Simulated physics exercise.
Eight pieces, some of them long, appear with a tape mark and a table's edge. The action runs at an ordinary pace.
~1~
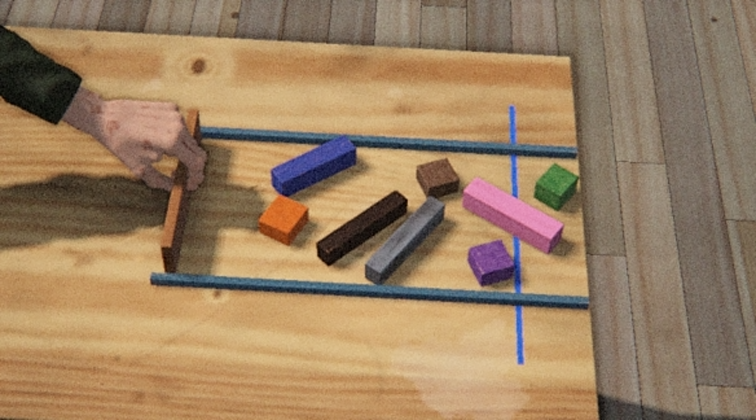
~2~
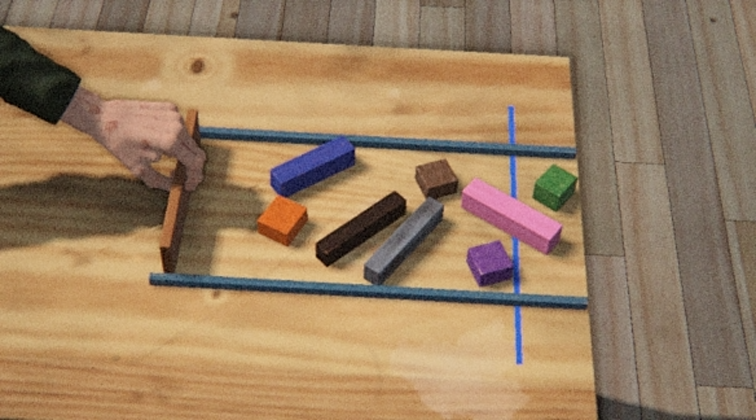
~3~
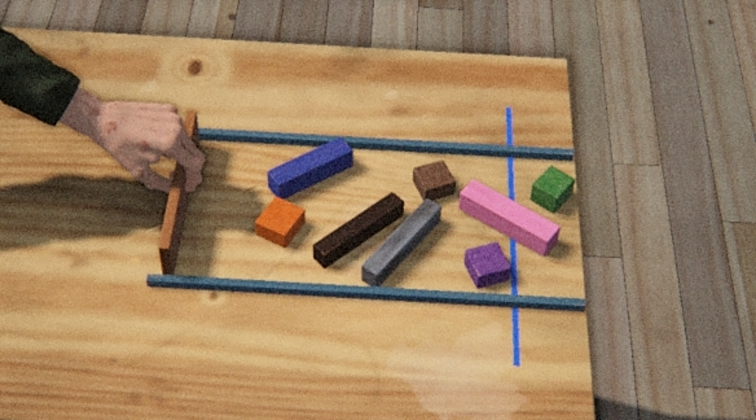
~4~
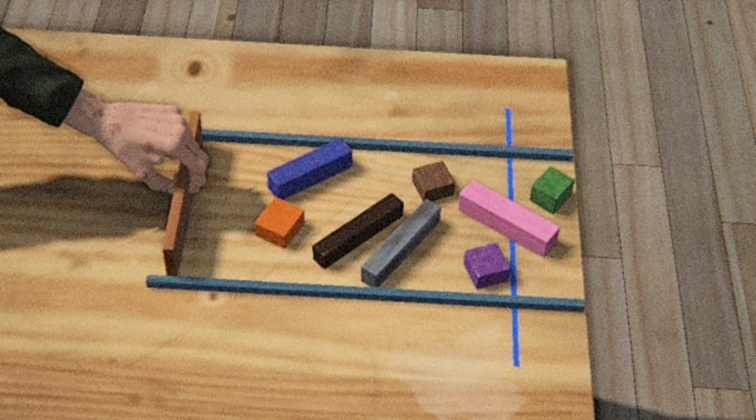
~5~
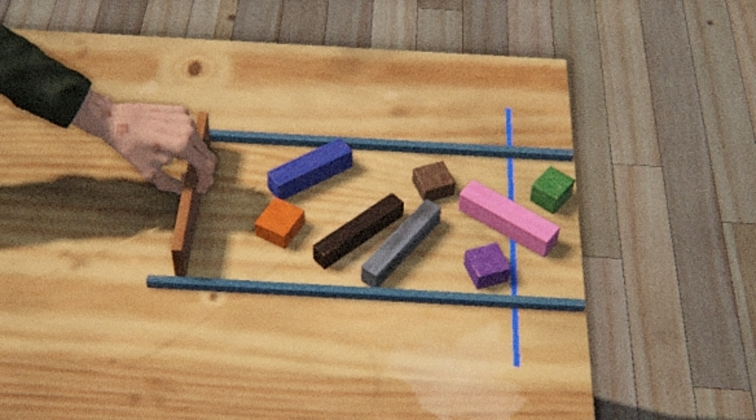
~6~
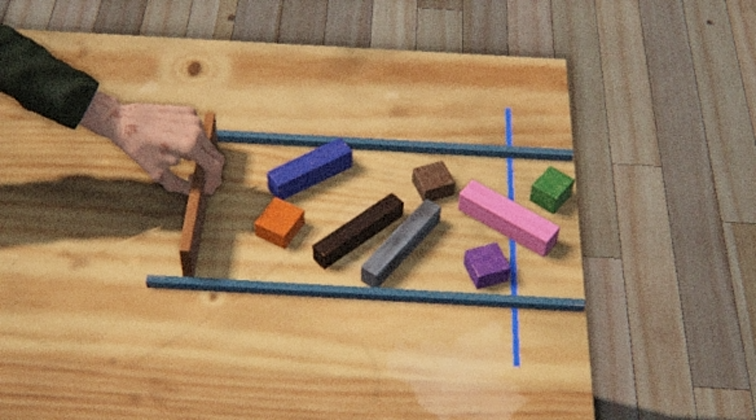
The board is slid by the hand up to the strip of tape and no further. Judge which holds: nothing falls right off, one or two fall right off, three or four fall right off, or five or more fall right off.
Count: Three or four.
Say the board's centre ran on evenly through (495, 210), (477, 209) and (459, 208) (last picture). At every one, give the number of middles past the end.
Counts by place: 1 / 1 / 0.
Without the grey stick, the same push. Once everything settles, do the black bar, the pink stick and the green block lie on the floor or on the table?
Taking them one by one, the black bar holds its spot, the pink stick drops away and the green block drops away.
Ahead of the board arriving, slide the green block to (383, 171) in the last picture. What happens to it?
So it does not drop, then.
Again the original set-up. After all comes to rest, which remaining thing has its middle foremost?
The grey stick is foremost.
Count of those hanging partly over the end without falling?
4 in all.
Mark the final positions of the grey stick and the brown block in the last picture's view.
First: About (574, 258); second: About (561, 208).
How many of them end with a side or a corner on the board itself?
Contact count: 3.
Soon after, none off yet; green block at rest near (552, 190); pink stick at rest near (508, 218); purple block at rest near (487, 266).
Then, none off yet; green block moving near (561, 185); pink stick moved about its own width near (584, 227); purple block moved well along near (549, 277).
At rest, the number that fall off is three or four; fallen, purple block, pink stick and green block.
